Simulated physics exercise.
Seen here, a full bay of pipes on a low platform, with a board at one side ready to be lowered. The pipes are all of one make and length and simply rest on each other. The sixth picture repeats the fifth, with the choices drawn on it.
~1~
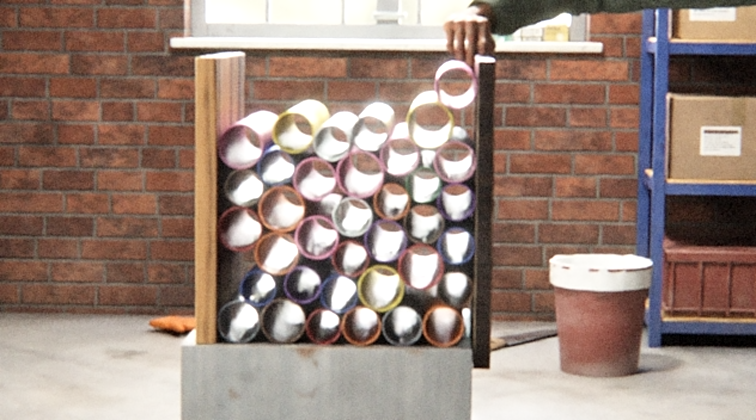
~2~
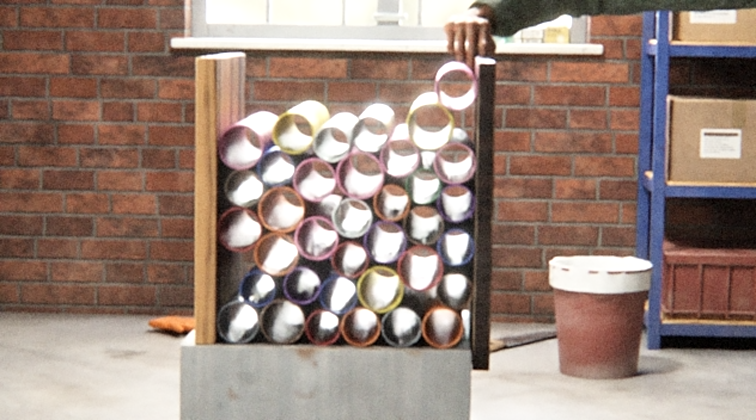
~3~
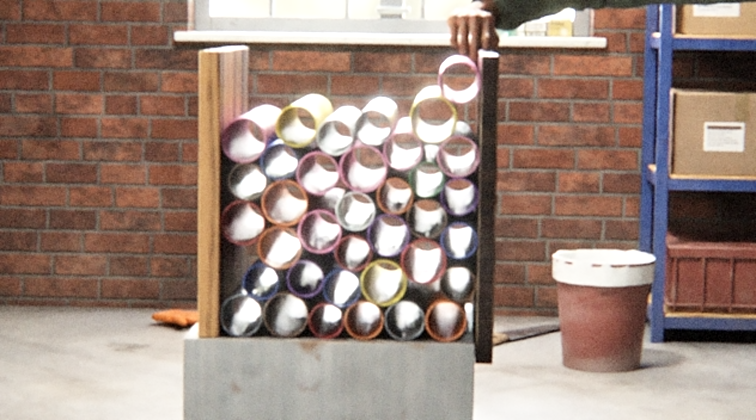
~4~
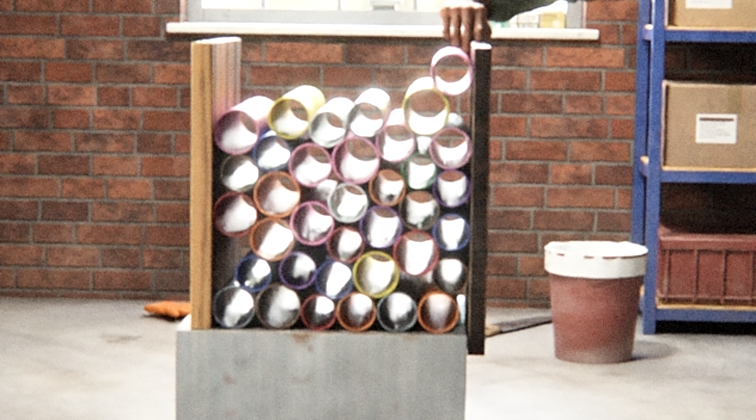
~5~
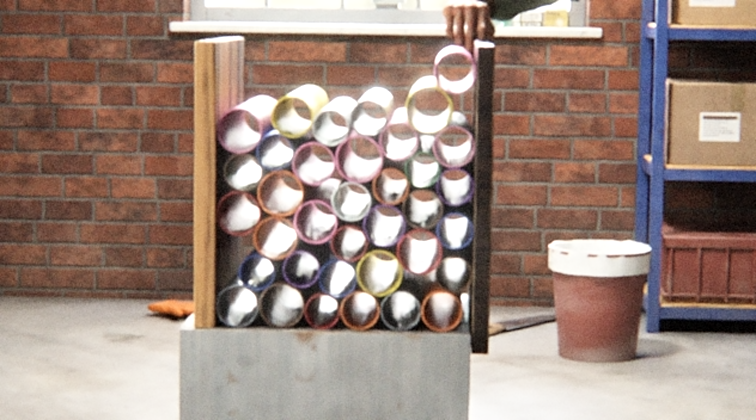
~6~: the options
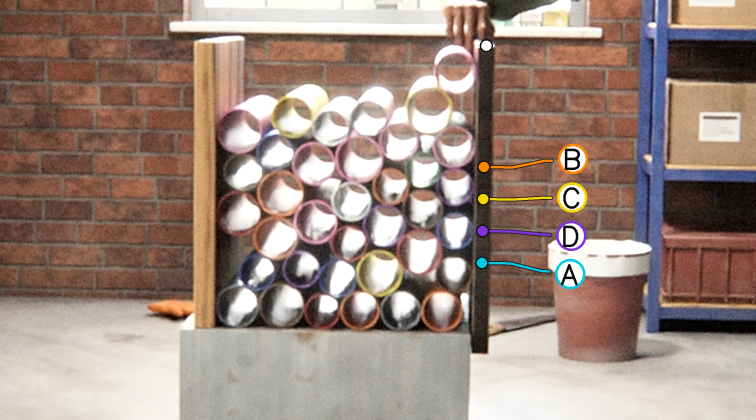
In a room with a red brick wall and a pale floor, a straight-on view faces a low grey platform beneath a window. Pipes rimmed in pink, yellow, orange, blue and white lie stacked between two upright boards, with a red-and-white bucket and blue shelving at right. A hand stays on top of the right board, the pipes keep their places, and the camera shifts slightly.
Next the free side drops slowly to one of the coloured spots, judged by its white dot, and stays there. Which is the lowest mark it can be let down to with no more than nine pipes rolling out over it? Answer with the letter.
At most to D.
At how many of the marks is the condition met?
Three of the four.
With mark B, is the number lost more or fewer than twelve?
Fewer than twelve.
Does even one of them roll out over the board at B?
Yes.
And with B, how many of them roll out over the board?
With B, one.
On the marked copy, A at (482, 263); B at (484, 167); C at (483, 199); D at (483, 231); the white dot at (486, 46).
Taking D. A third of the way, top of the board (476, 130).
Two thirds of the way, top of the board (474, 225).
When it is over, top of the board (474, 230), eight out over the board.
As for the rest, A more than nine out over the board; B one out over the board; C three out over the board.
